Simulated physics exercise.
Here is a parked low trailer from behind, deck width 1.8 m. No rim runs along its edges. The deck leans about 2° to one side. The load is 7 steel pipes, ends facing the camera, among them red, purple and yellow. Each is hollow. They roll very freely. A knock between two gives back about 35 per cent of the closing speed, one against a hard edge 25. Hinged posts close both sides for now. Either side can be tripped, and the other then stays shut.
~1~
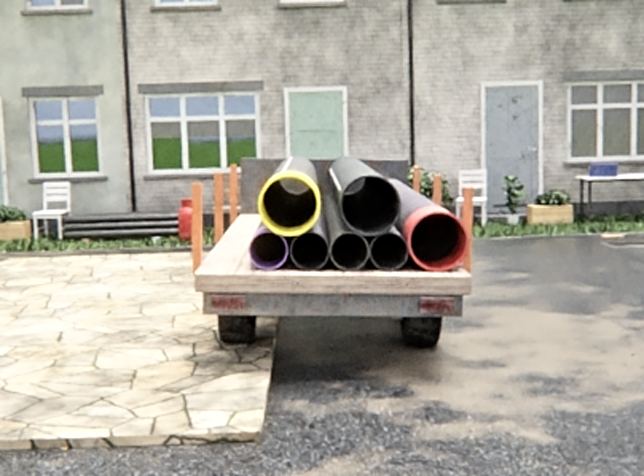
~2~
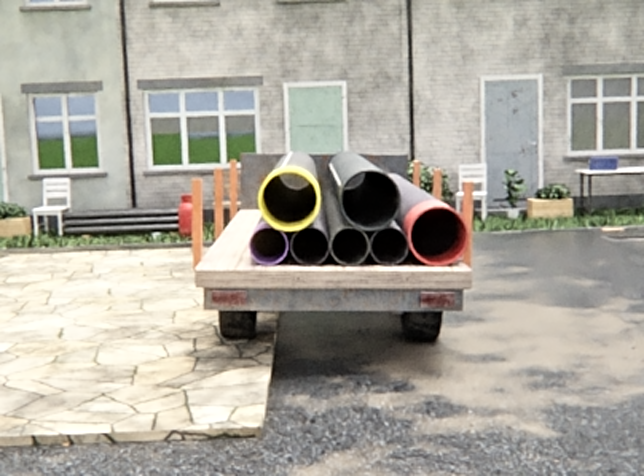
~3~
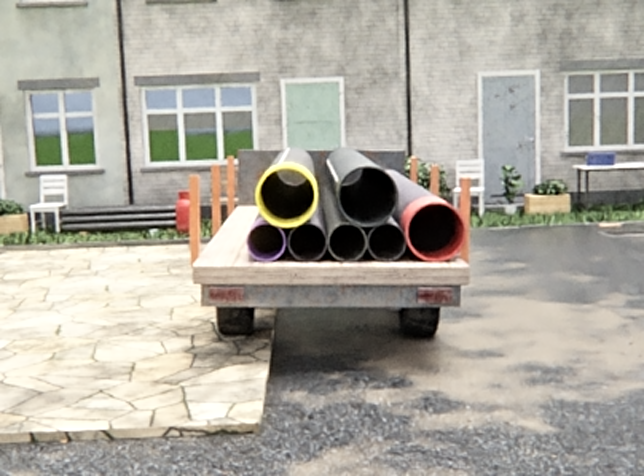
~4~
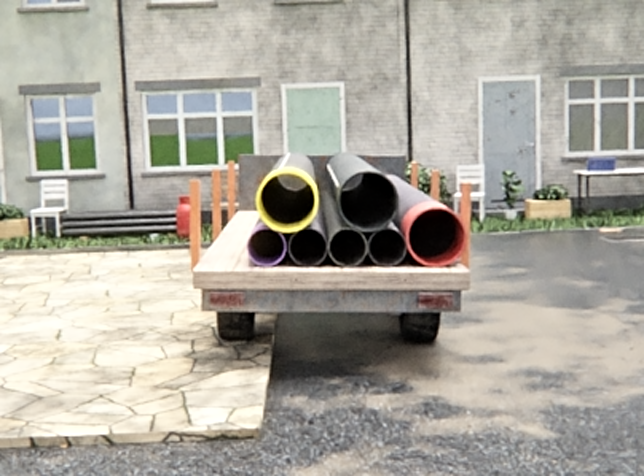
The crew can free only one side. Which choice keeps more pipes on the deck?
Choose the left-hand side; it costs 0 where the other costs 7.
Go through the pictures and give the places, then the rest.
The first frame shows red (439, 242), purple (268, 251), yellow (289, 205); the deck slopes 2° down to the right; 5 of the 7 make up the bottom layer; nothing moves.
The second frame shows red (439, 236), purple (268, 246), yellow (289, 200); rims, left none, right none; all still.
The third frame shows red (437, 232), purple (266, 242), yellow (287, 197); side tops at (194, 182) and (466, 183); all still.
The fourth frame shows red (437, 237), purple (266, 247), yellow (287, 202); all still.
With the left side gone, after 0.6 s, red is on the deck, 20 cm from the right edge; purple is on the deck, 45 cm from the left edge; yellow is up on others, 60 cm from the left edge; 0 off so far.
With the left side gone, finally, red is on the deck, 20 cm from the right edge; purple is on the deck, 45 cm from the left edge; yellow is up on others, 60 cm from the left edge; 0 off so far.
With the right side gone, after 2.1 s, red is dropping off the right side; purple is on the deck, 75 cm from the left edge, rolling right; yellow is up on others, 85 cm from the right edge, rolling right; 1 off so far.
With the right side gone, finally, red is down on the right; purple is on the ground to the right; yellow is on the ground to the right; 7 off so far.
